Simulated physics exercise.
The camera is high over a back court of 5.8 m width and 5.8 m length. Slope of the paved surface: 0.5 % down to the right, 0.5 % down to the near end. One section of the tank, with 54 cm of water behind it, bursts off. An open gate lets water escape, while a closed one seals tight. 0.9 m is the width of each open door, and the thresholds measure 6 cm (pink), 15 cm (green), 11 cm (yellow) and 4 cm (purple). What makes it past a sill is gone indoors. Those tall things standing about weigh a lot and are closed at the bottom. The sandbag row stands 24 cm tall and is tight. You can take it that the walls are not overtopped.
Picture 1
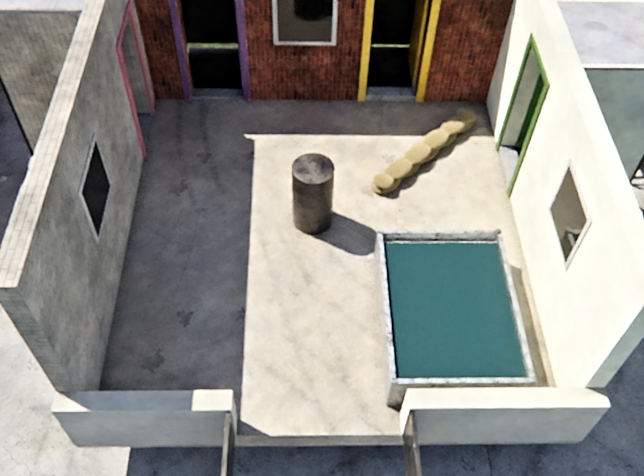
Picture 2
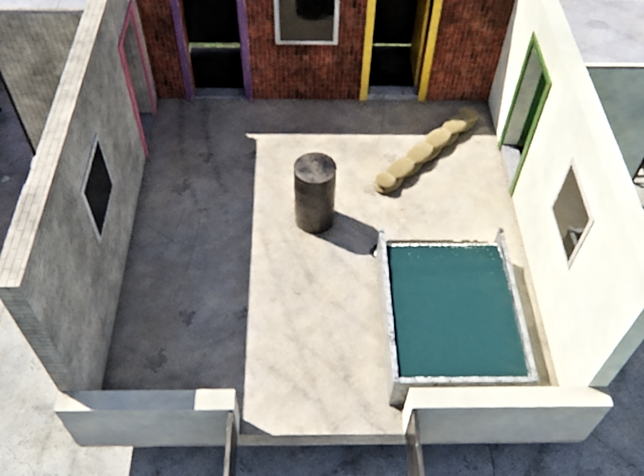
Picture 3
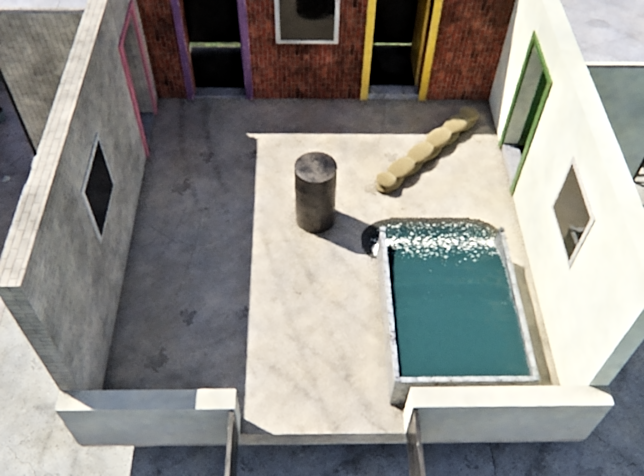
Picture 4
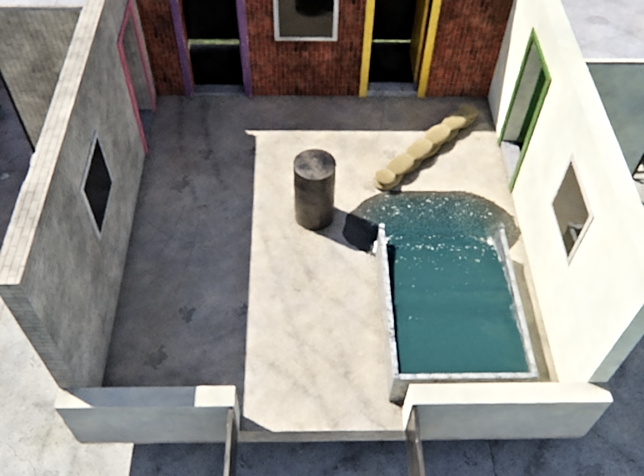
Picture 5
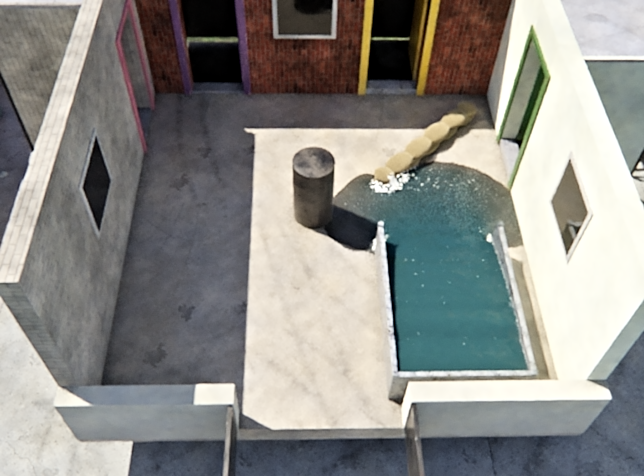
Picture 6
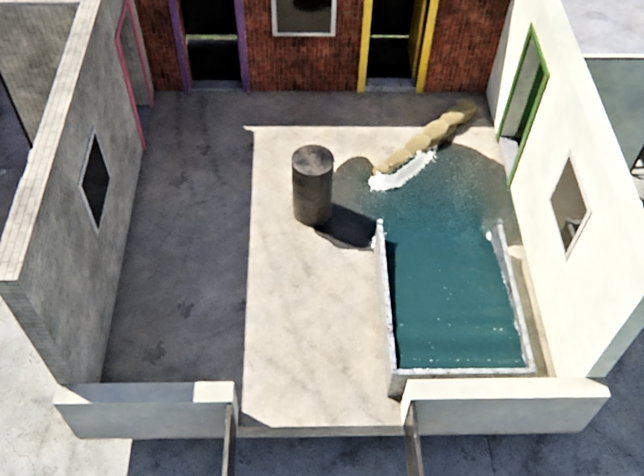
In the video, a rectangular tank of teal water in a walled courtyard opens along its far side, and water pours onto the pale paving, fanning outward past a dark cylinder's shadow and foaming against a lumpy tan barrier.
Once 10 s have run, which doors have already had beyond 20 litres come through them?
After 10 s: The pink door already has; the green door already has; the yellow door has not yet; the purple door already has.
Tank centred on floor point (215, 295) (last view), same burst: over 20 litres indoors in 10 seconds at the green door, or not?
Against the limit, the green door gets no more than that.
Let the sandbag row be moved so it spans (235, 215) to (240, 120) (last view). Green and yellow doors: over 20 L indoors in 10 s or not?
Checking the limit, green is fine, yellow is too much.
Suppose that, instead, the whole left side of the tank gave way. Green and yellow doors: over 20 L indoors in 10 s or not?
Lab note: Vs limit, green door inside limit; yellow door inside limit.
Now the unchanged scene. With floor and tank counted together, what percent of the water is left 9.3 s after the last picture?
84 %.
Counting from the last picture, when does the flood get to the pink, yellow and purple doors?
Times: Pink 2.6 seconds, yellow 1.3 seconds, purple 1.8 seconds.
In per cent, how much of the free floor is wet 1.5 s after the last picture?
Close to 40 in a hundred.
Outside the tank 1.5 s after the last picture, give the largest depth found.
About 46 cm at most.
Then, 0.7 s after the last picture water covers 20 % of the floor and is deepest (36 cm) near (492, 123); pink door not reached, green door 12 cm at the sill, 0 L in, yellow door not reached, purple door not reached.
Then, 1.5 s after the last picture water covers 40 % of the floor and is deepest (46 cm) near (485, 95); pink door not reached, green door 28 cm at the sill, 17 L in, yellow door 4 cm at the sill, 0 L in, purple door not reached.
Then, 2.8 s after the last picture water covers 50 % of the floor and is deepest (28 cm) near (485, 95); pink door 6 cm at the sill, 0 L in, green door 26 cm at the sill, 102 L in, yellow door 7 cm at the sill, 0 L in, purple door 8 cm at the sill, 5 L in.
Then, 5.3 s after the last picture water covers 70 % of the floor and is deepest (21 cm) near (562, 404); pink door 10 cm at the sill, 60 L in, green door 11 cm at the sill, 136 L in, yellow door 3 cm at the sill, 0 L in, purple door 8 cm at the sill, 23 L in.
Then, 9.3 s after the last picture water covers 95 % of the floor and is deepest (10 cm) near (562, 404); pink door 4 cm at the sill, 74 L in, green door 4 cm at the sill, 136 L in, yellow door 3 cm at the sill, 0 L in, purple door 5 cm at the sill, 44 L in.
